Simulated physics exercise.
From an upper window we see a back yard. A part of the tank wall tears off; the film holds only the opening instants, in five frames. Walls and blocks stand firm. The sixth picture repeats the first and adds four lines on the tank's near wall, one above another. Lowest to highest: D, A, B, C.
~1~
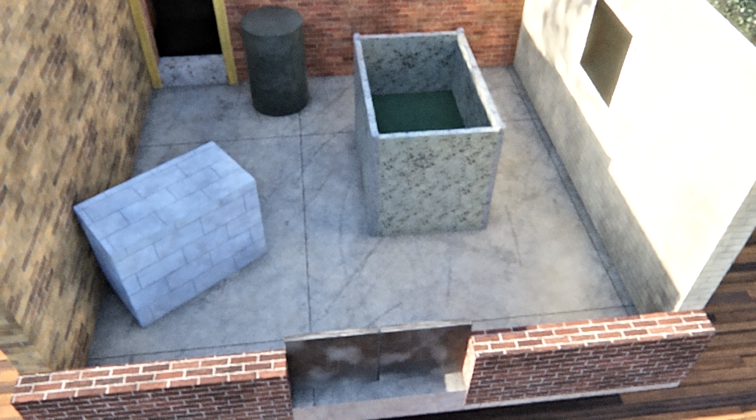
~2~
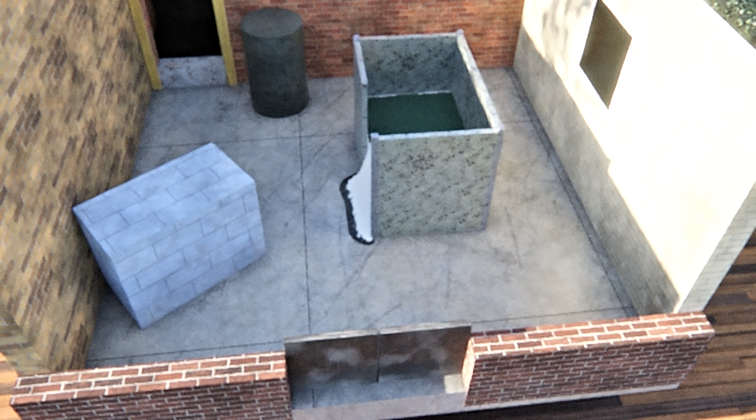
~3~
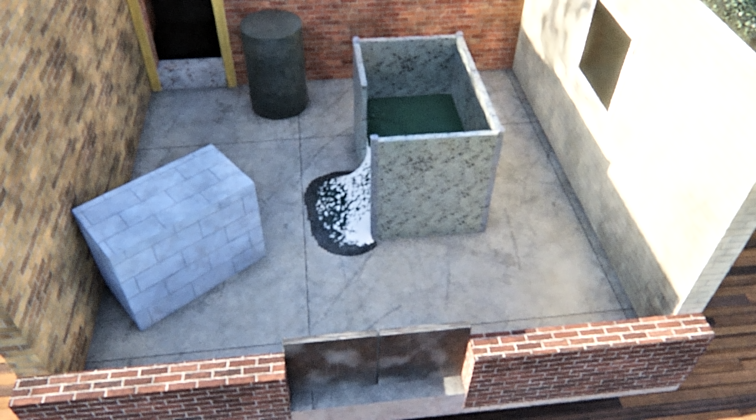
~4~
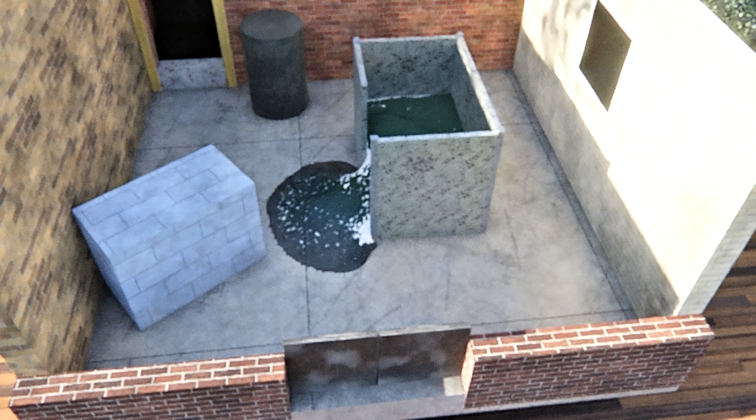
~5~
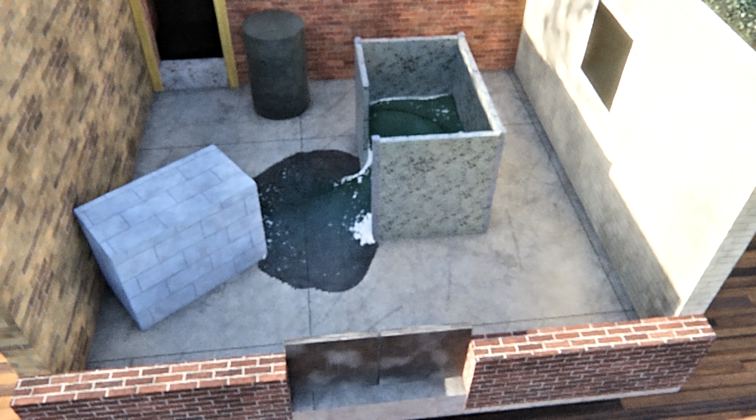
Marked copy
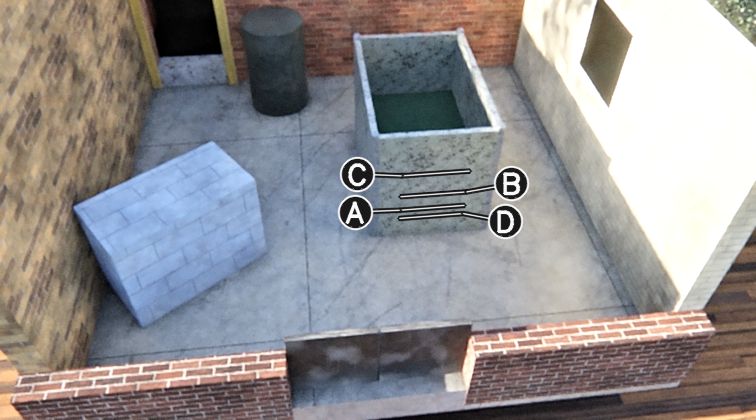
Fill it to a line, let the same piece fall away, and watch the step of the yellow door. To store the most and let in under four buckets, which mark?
Use level C.
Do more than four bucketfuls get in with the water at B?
No, not at all.
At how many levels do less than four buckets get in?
All four.
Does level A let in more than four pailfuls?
No, that is safe.
In white, A at (432, 207); B at (433, 194); C at (435, 173); D at (431, 216); from the bottom up D, A, B, C.
If A is chosen, nothing gets over.
If B is chosen, nothing gets over.
If C is chosen, a bucket or two gets in.
If D is chosen, nothing gets over.
